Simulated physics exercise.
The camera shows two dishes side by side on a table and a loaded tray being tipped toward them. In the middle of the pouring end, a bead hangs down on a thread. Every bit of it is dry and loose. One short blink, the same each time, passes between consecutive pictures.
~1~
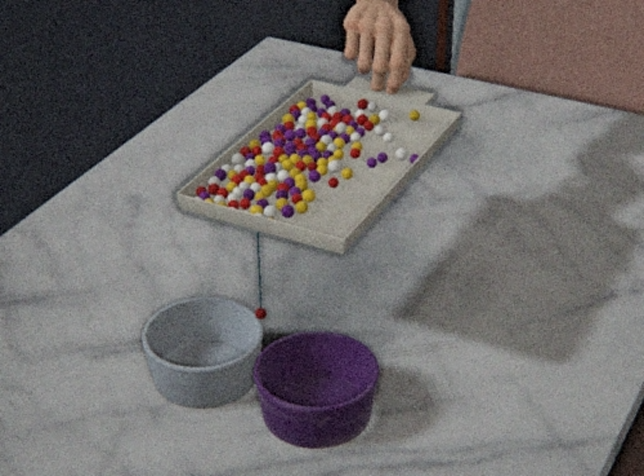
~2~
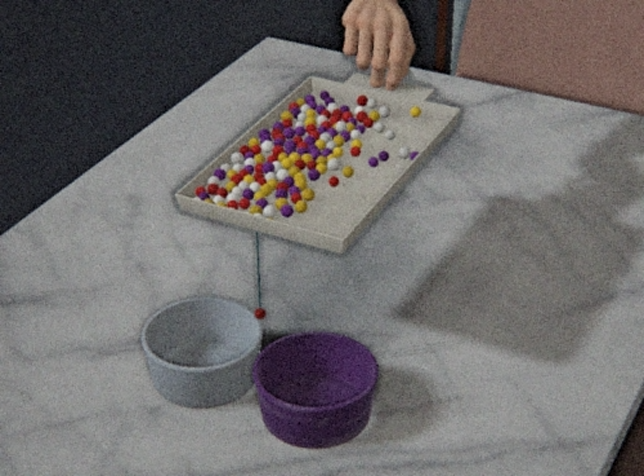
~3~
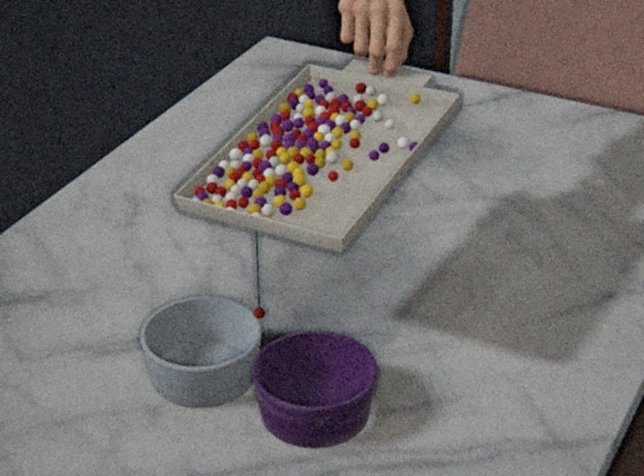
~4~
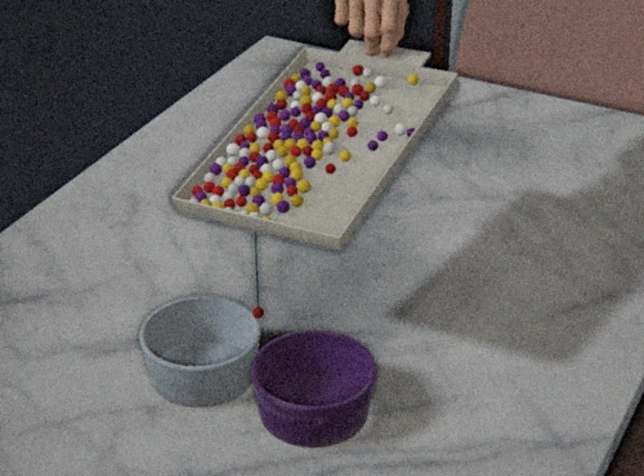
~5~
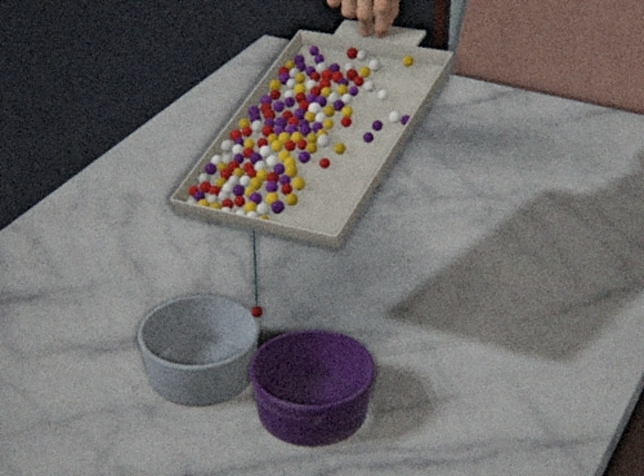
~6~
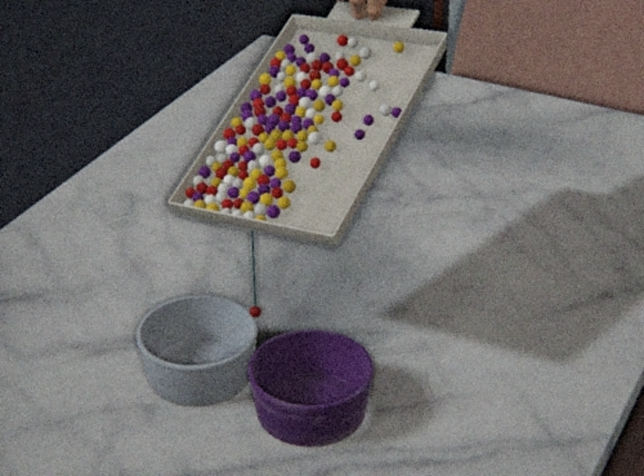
A tray of red, yellow, white and purple beads sits nearly still above a marble table, a hand at its far end, facing a grey dish and a purple one. The hand then raises that end, slowly at first, and the tray tilts more steeply as beads begin shifting across it.
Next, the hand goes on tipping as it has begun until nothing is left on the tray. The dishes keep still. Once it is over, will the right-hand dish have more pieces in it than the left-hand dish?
The greater part will fall into the left dish.
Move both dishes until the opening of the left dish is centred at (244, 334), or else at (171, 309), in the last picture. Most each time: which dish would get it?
Try 1: The left-side dish; try 2: The left-side dish.
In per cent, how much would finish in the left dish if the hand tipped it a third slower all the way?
About 70 per cent.
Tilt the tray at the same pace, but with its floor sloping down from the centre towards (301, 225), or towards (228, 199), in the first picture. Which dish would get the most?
Results - the dish on the right side first, the dish on the left side second.
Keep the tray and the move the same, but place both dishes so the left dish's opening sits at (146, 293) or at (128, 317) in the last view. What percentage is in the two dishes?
40 per cent, then 80 per cent.
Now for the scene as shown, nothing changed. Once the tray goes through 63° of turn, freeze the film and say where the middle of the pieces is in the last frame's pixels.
Somewhere about pixel (222, 176).
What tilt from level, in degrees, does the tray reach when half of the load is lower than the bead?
Around 95° at that moment.
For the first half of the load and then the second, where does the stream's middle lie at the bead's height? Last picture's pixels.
(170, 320) first, (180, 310) later.
Just after the last frame, tray tipped steeply; almost all on the tray; about a tenth in the air.
A moment on, tray tipped right over; roughly a quarter on the tray; just a few in the right dish; roughly half in the left dish; roughly a quarter outside both; roughly a quarter in the air.
Further on, tray tipped past a quarter turn; about a tenth in the right dish; roughly two thirds in the left dish; roughly a quarter outside both.
When it is over, tray tipped past a quarter turn; about a tenth in the right dish; roughly two thirds in the left dish; roughly a quarter outside both.
